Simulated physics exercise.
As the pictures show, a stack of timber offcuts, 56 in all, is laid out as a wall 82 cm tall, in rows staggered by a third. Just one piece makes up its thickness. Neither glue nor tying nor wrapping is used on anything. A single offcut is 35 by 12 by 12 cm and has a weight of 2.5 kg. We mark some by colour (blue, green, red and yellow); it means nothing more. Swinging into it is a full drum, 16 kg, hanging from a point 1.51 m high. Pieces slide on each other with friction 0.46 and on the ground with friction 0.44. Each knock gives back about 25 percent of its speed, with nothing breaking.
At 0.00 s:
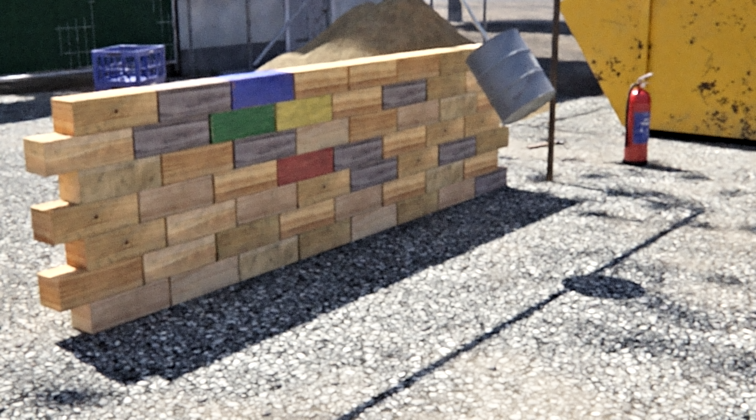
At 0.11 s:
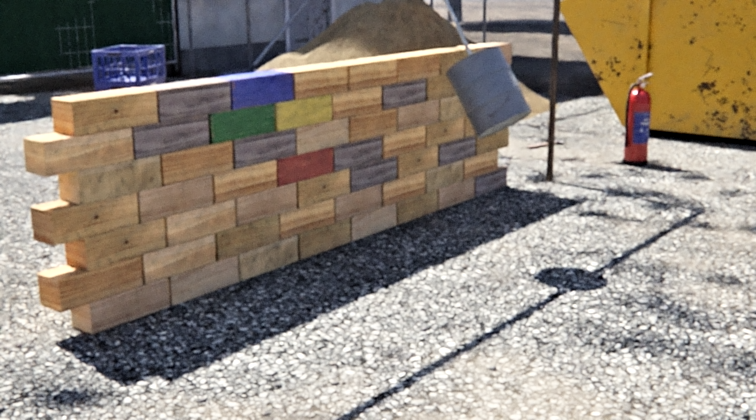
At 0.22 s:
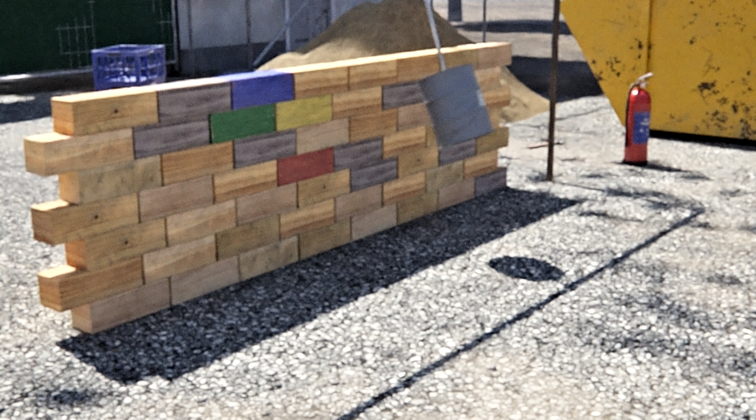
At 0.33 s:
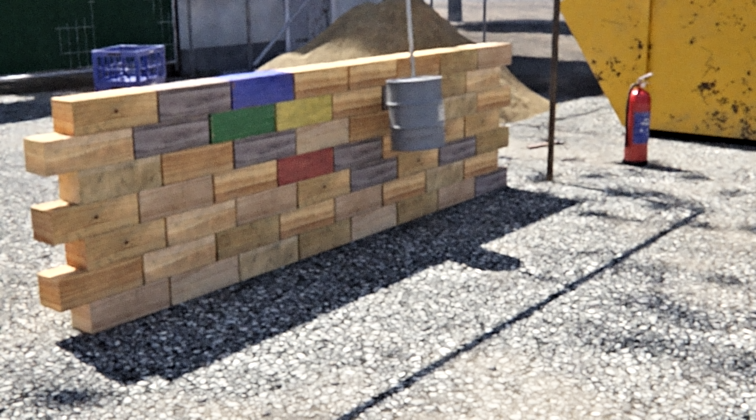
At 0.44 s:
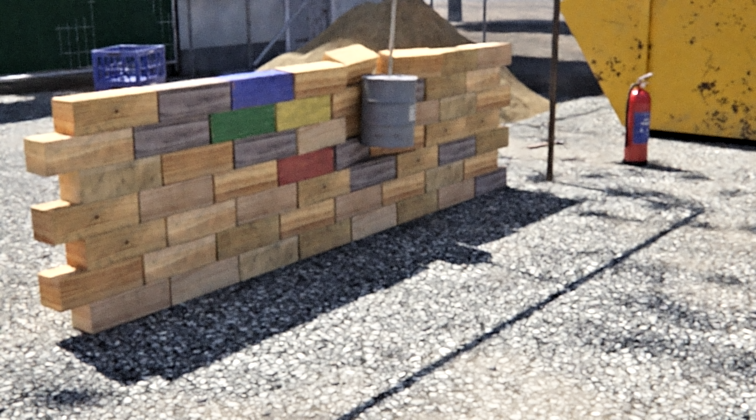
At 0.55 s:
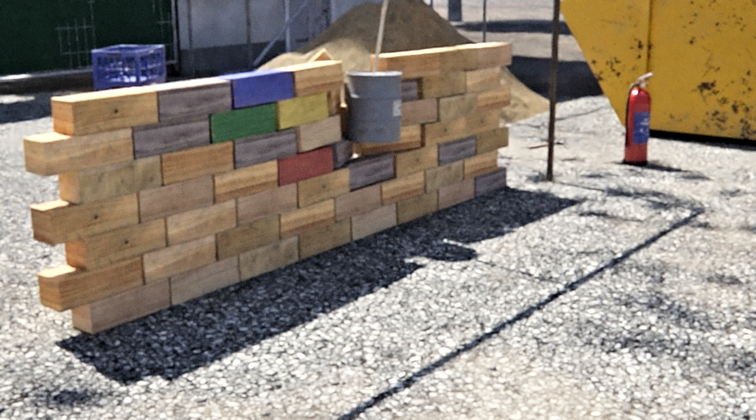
Wall of staggered timber blocks standing on gravel as a hanging grey drum swings leftward into it, knocking top blocks out of line.
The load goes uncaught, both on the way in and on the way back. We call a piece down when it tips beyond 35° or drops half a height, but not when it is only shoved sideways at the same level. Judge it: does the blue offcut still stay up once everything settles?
Once it settles, the piece is down.
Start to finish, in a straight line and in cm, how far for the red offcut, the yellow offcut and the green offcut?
Red 0 cm, yellow 75 cm, green 0 cm.
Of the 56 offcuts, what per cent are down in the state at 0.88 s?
15 per cent at that moment.
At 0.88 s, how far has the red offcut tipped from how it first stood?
Some 0°.
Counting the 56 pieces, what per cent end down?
I'd put it at about 25 percent.
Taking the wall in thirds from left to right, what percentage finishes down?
Left third 0 per cent, middle 60 per cent, right 30 per cent.
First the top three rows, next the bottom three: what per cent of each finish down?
50 % and 0 %.
After 0.88 s, line 11° past plumb; 9 of the 56 offcuts down; blue offcut 43° from how it stood; yellow offcut 42° from how it stood.
After 1.24 s, line plumb; 15 of the 56 offcuts down; blue offcut on its side; yellow offcut on its side.
In the end (3.0 s), line 7° past plumb; 15 of the 56 offcuts down; blue offcut on its side; yellow offcut upside down; green offcut unmoved. From the last view, middles, blue offcut near (113, 241), yellow offcut near (168, 223).
